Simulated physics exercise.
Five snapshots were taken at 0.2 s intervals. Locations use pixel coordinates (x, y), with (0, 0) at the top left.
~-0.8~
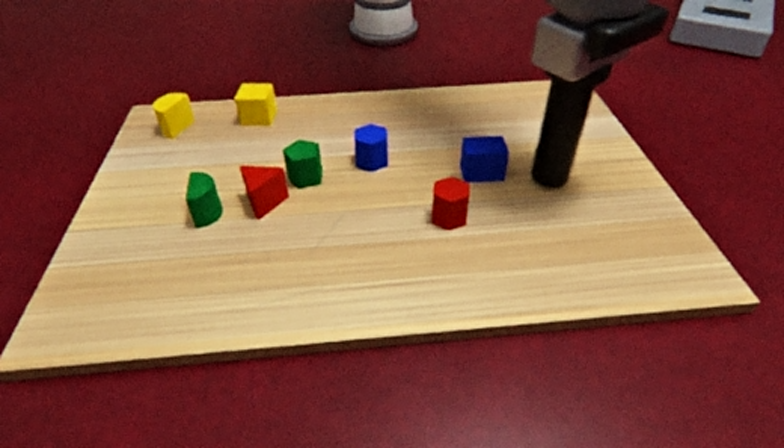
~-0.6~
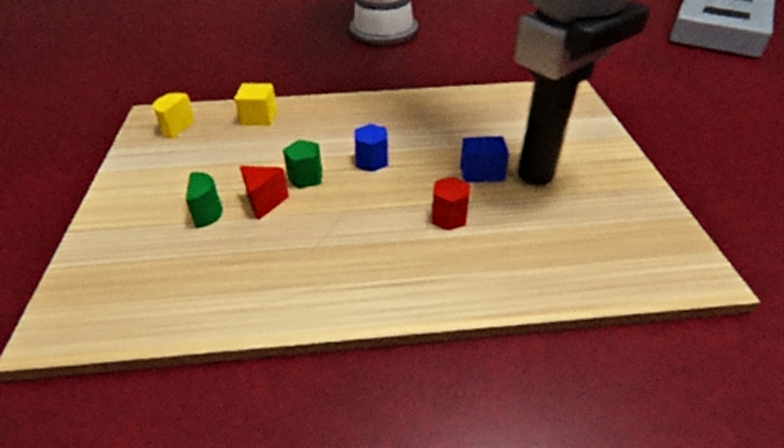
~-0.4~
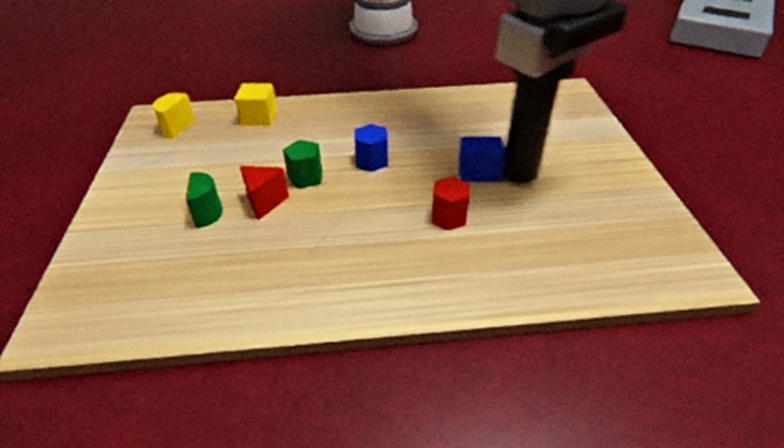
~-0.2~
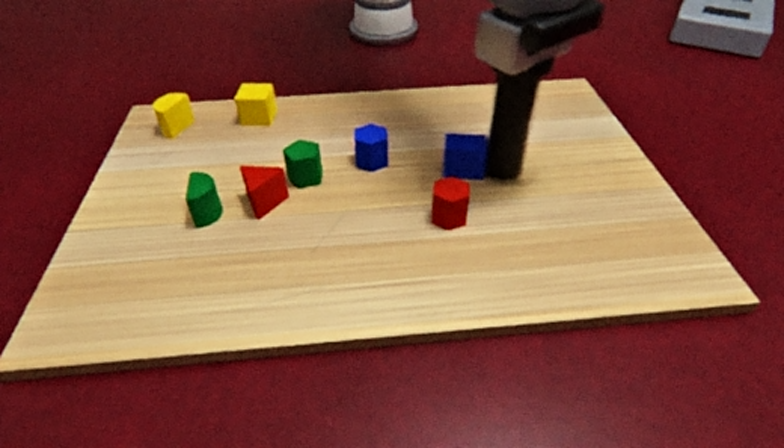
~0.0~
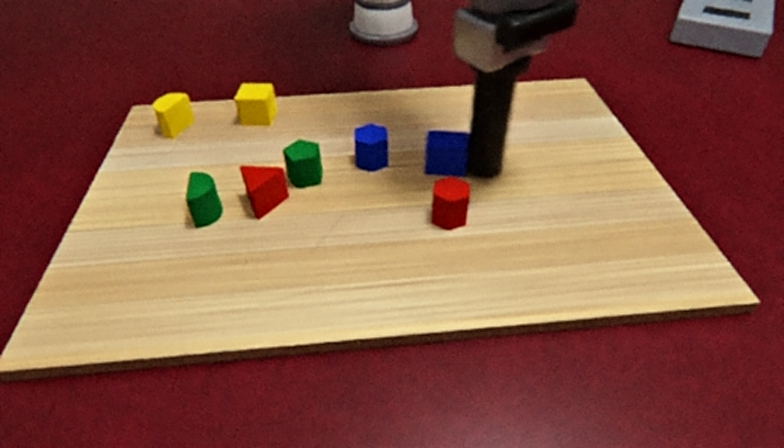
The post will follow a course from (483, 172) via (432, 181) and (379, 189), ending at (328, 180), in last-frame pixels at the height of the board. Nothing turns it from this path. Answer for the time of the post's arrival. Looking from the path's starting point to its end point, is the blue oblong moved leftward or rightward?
It moves over to the right.
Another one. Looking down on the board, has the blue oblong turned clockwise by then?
I'd say yes.
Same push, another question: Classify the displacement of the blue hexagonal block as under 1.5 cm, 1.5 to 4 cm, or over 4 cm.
Verdict: Less than 1.5 cm.
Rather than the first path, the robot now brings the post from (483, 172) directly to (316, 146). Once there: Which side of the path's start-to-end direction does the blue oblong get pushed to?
That block drifts left.
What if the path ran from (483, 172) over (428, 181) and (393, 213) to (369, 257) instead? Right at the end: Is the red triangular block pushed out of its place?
Answer: No.
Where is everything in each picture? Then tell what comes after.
In the first picture, post's lower end (550, 176); green pentagonal block (302, 149); blue hexagonal block (371, 133); blue oblong (486, 145).
In the second picture, post (536, 174); blocks still.
In the third picture, post (520, 171); blue oblong (483, 144).
In the fourth picture, post (503, 169); blue oblong (466, 142).
In the fifth picture, post (484, 166); green pentagonal block (302, 149); blue hexagonal block (371, 133); blue oblong (447, 139).
On the path given first. One third of the way, post (432, 175); blue oblong (409, 134), turned 50° clockwise.
Two thirds of the way, post (378, 183); blue oblong (404, 133), turned 65° clockwise.
At the end, post (327, 175); green pentagonal block (291, 147), turned 15° clockwise; blue hexagonal block still; blue oblong (404, 133), turned 65° clockwise.
